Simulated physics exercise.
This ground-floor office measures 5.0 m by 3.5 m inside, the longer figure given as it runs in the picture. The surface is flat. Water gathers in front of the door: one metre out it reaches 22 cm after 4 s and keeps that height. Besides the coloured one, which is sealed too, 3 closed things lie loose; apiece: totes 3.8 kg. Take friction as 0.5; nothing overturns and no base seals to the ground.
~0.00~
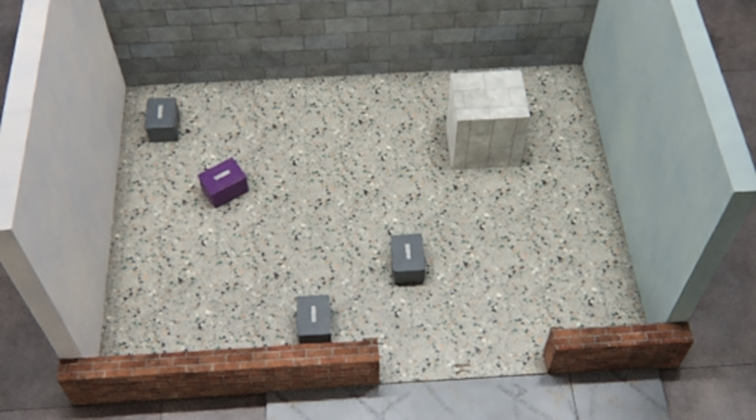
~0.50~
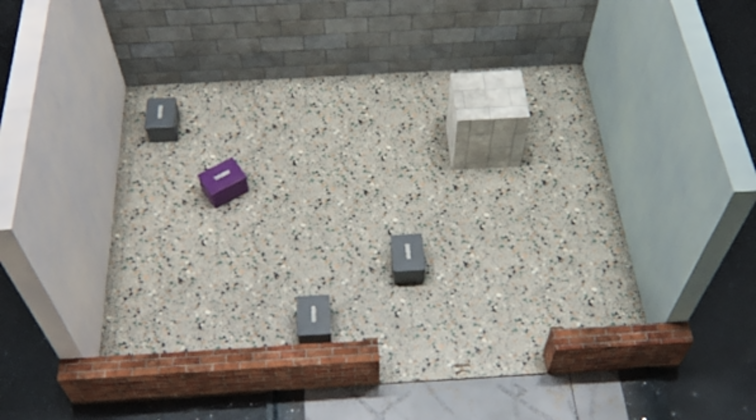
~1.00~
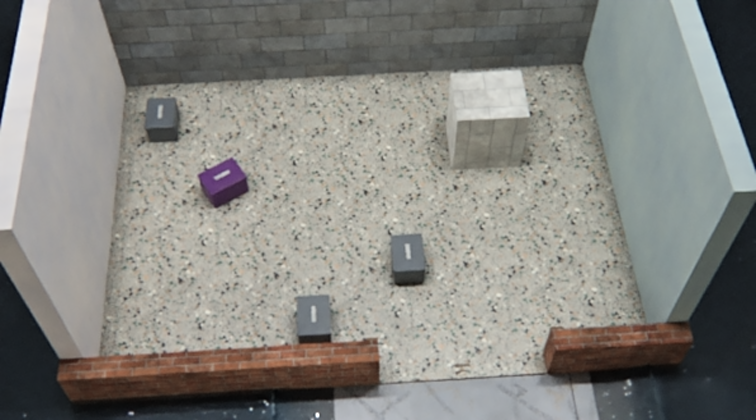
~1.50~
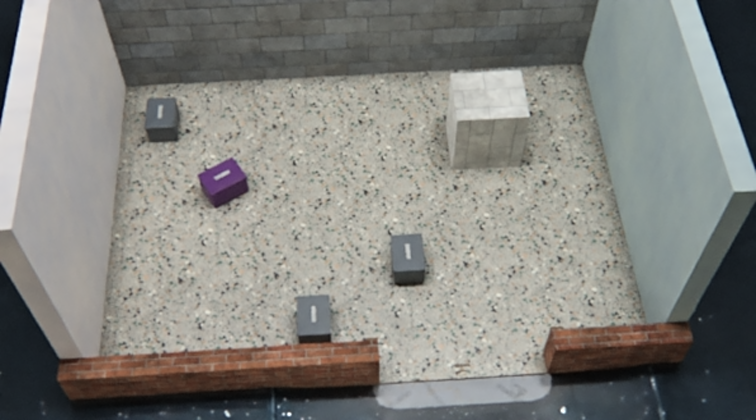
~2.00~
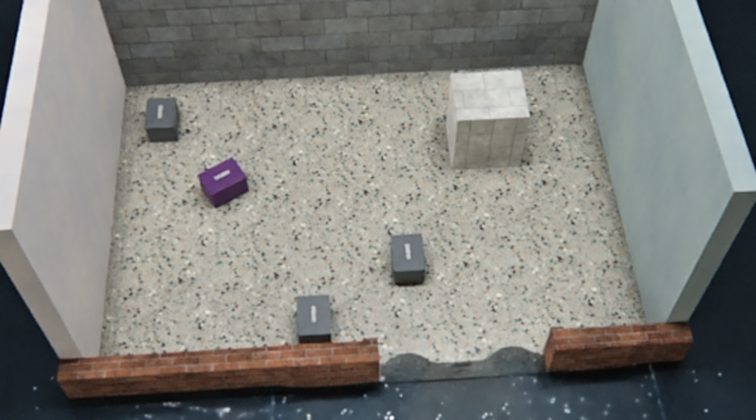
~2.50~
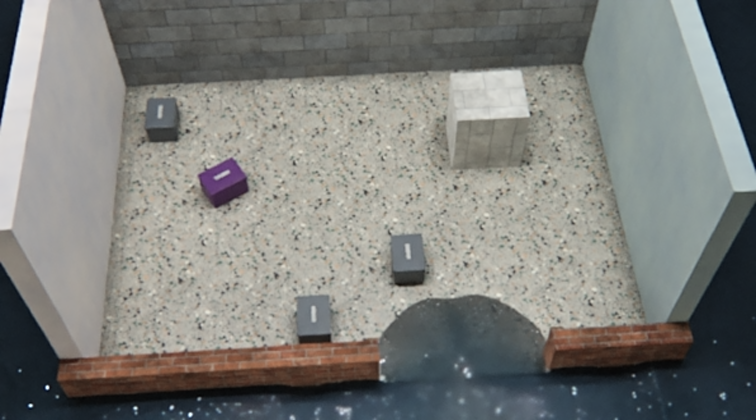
Dark water spreads outside the low brick wall, then enters the room through the doorway.
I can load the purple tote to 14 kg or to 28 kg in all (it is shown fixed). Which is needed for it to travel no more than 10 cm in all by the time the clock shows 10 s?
For it, the lower weight is enough.
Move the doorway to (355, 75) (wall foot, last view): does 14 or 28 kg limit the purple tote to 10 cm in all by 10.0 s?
Then the lower weight is enough.
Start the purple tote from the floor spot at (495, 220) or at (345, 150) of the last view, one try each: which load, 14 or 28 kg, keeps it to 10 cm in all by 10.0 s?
In turn: Only the larger holds; it takes the larger.
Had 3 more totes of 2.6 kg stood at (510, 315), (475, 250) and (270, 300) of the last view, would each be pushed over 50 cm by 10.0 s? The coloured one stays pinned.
In turn: More, more, less.
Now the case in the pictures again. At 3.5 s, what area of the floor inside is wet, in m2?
Roughly 3.0 m2.
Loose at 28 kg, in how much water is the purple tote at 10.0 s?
Roughly 7 cm.
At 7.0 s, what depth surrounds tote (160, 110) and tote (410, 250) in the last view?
About 3 and 9 cm.
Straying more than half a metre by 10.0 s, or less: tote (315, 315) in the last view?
Answer: Less.
After 3.5 s the purple tote would be 0 cm from its start with 14 kg and 0 cm from its start with 28 kg; 0 cm of water round it then.
After 4.5 s the purple tote would be 0 cm from its start with 14 kg and 0 cm from its start with 28 kg; 0 cm of water round it then.
After 7.0 s the purple tote would be 0 cm from its start with 14 kg and 0 cm from its start with 28 kg; 3 cm of water round it then.
After 10.0 s the purple tote would be 0 cm from its start with 14 kg and 0 cm from its start with 28 kg; 7 cm of water round it then.
